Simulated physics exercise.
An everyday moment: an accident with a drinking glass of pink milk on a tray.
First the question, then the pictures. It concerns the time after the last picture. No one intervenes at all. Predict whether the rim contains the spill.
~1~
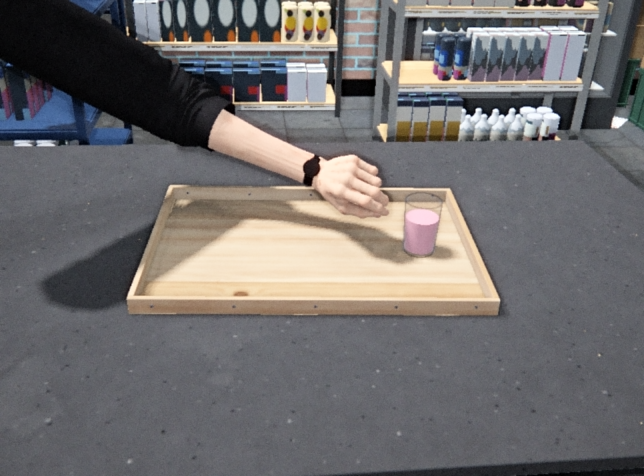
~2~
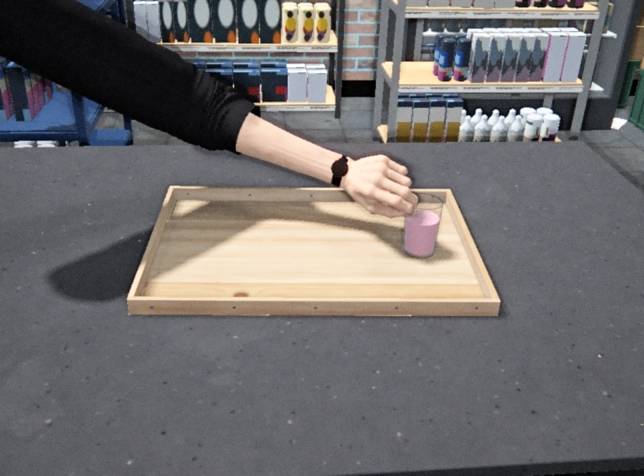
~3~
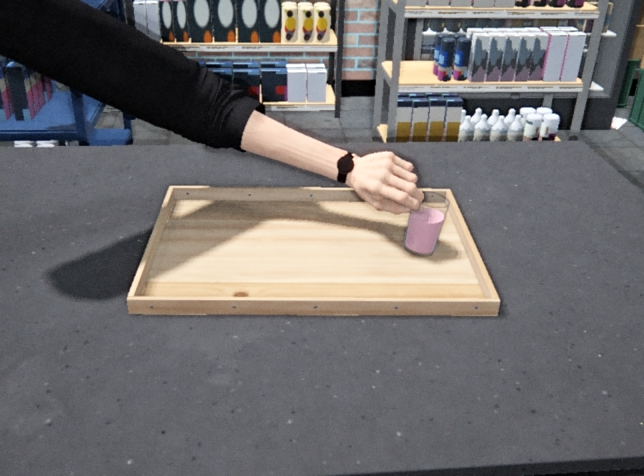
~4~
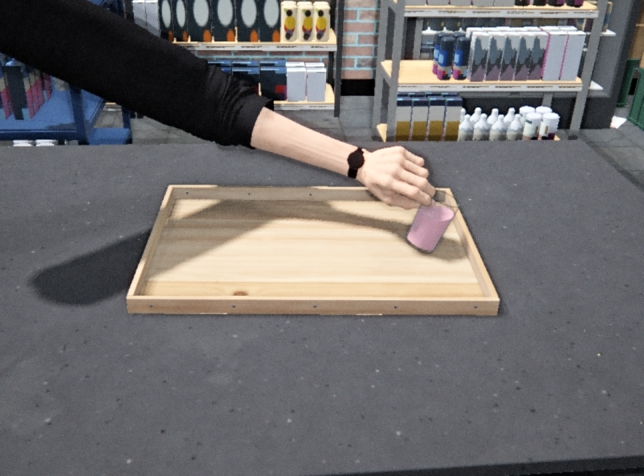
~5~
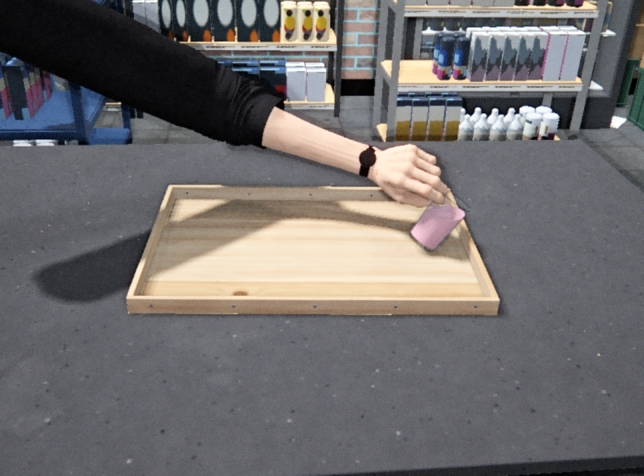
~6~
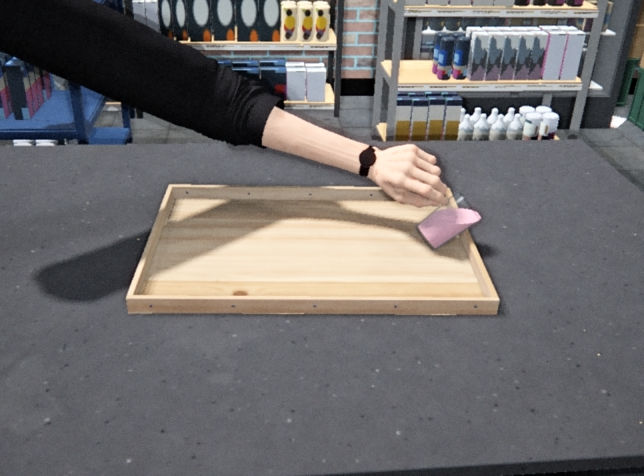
Prediction: The rim does not contain it.
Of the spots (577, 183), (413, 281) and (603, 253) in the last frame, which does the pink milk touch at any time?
First one left alone; second one left alone; third one got to.
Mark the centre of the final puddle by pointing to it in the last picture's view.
Near (610, 241).
A moment on, the drinking glass lies across the rim; the puddle covers about as much as a plate; it spreads outside the tray.
Further on, the puddle covers about as much as a tray; it spreads outside the tray.
When it is over, the puddle covers about as much as a tray; it spreads outside the tray.
